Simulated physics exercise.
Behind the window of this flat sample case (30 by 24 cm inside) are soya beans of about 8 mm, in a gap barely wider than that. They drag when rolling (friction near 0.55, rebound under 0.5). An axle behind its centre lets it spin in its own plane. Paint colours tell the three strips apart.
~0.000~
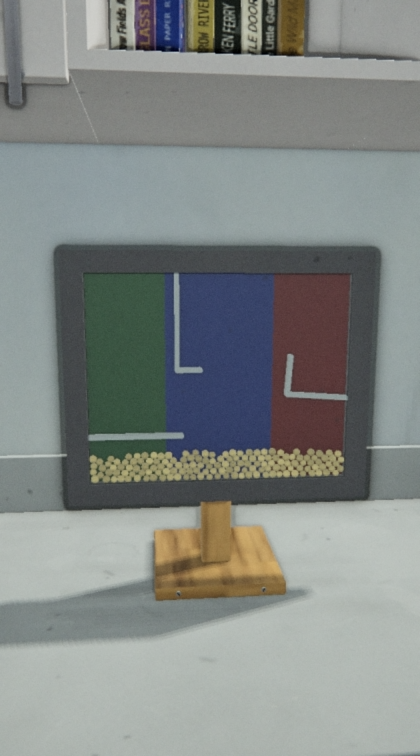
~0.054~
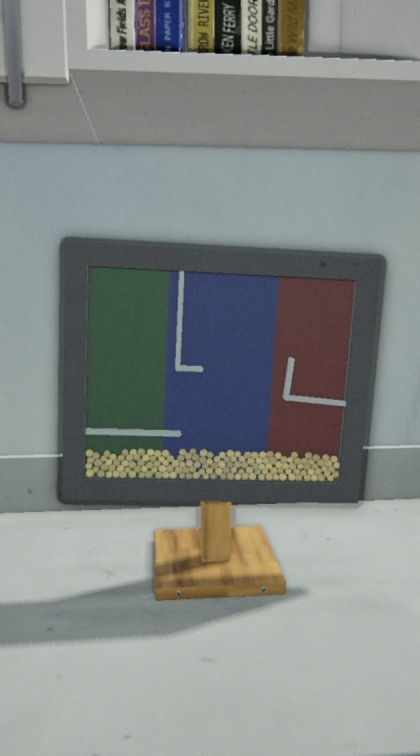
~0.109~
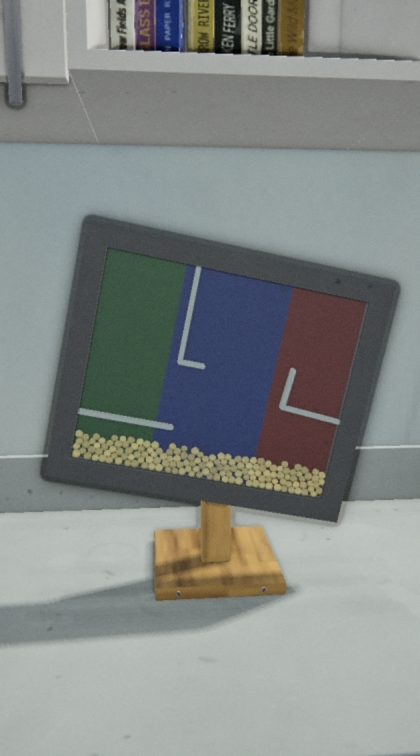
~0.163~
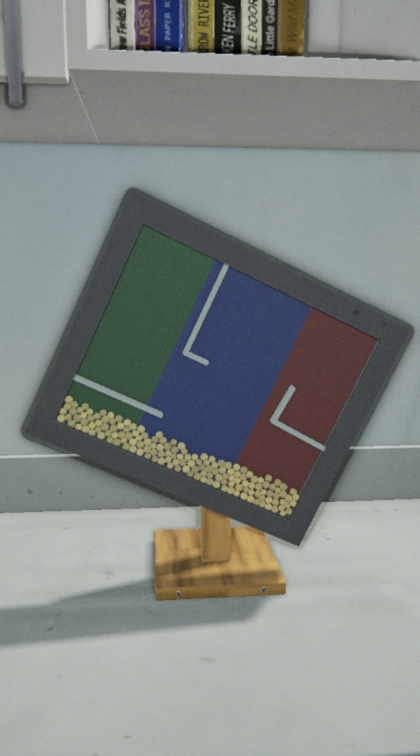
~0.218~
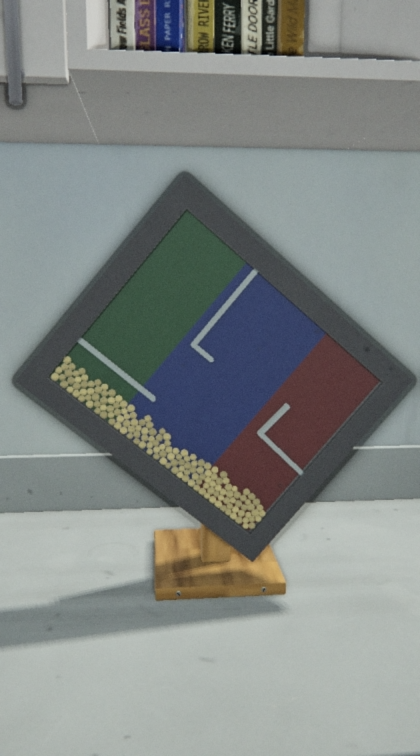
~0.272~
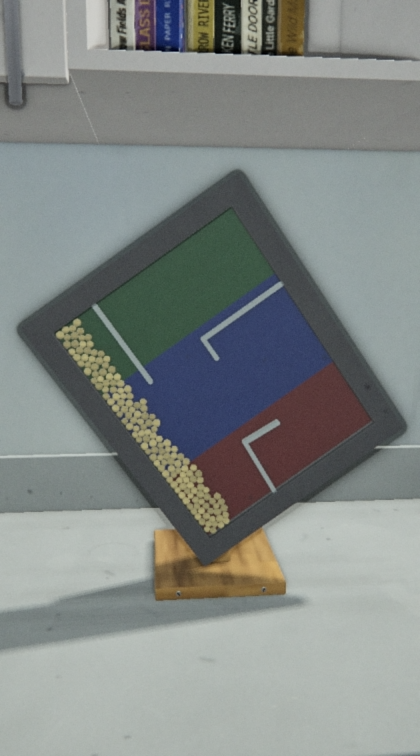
A flat framed case with green, blue and red strips turned clockwise on its wooden stand, slowly at first and then well past halfway to upright, while the pale beans inside stayed heaped along the same edge.
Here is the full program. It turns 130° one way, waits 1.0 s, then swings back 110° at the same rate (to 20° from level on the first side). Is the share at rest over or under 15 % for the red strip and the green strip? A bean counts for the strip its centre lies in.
Red over, green under 15 %.
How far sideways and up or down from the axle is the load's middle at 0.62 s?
About 9 cm left and 4 cm below.
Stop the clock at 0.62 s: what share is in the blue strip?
Roughly 20 per cent.
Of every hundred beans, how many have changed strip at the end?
Some 65 per cent.
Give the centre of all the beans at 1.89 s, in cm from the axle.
Some 2 cm right and 11 cm below.
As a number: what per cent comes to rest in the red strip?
About 95 per cent.
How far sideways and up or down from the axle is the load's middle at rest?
About 9 cm right and 9 cm below.
After 0.62 s, it stands 130° clockwise; the beans' middle is 9 cm left of and 4 cm below the centre; red 80 %, blue 20 %.
After 1.89 s, it stands 75° clockwise; the beans' middle is 2 cm right of and 11 cm below the centre; red 100 %.
After 2.16 s, it stands 20° clockwise; the beans' middle is 10 cm right of and 8 cm below the centre; red 100 %.
All still by 2.9 s, it stands 20° clockwise; red 95 %, blue 5 %, green 0 %.
